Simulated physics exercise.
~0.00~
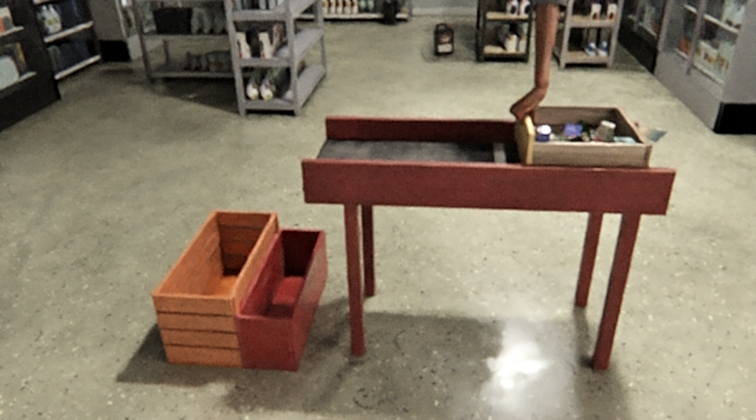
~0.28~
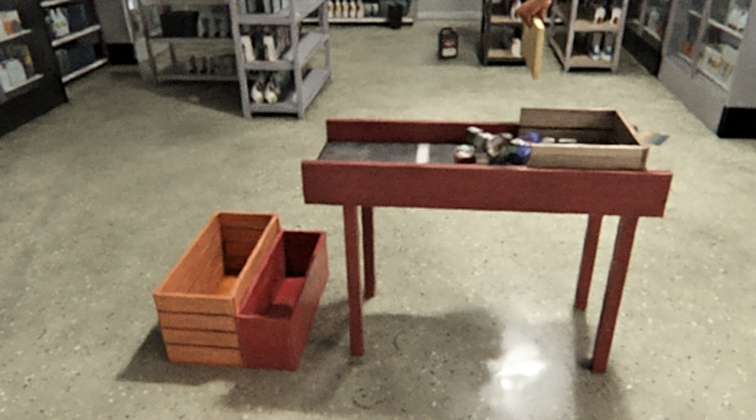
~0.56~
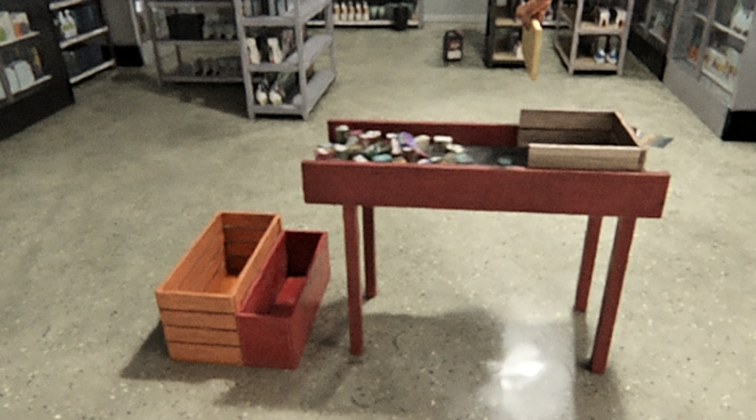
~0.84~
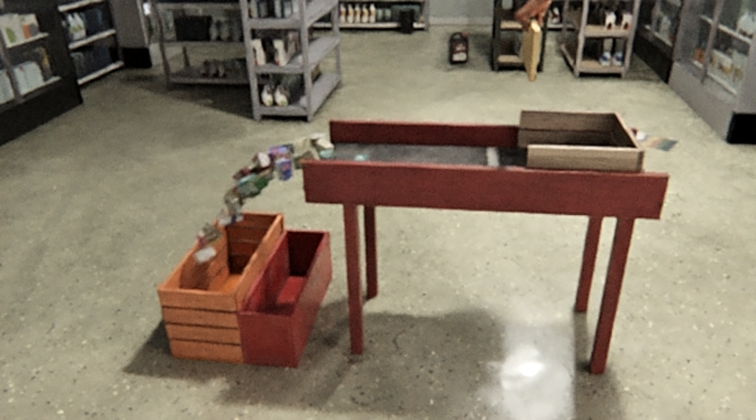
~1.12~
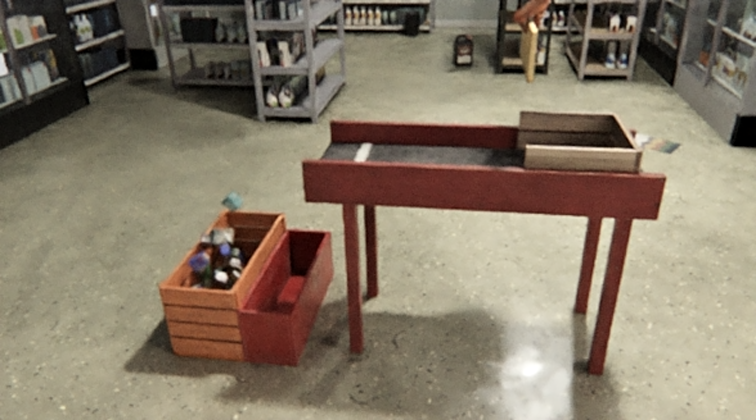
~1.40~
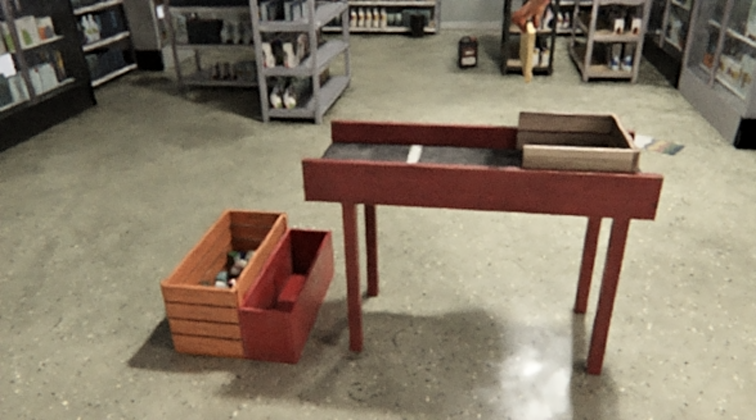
A hand lifts the gate, and the belt carries small cartons left into the orange tote.
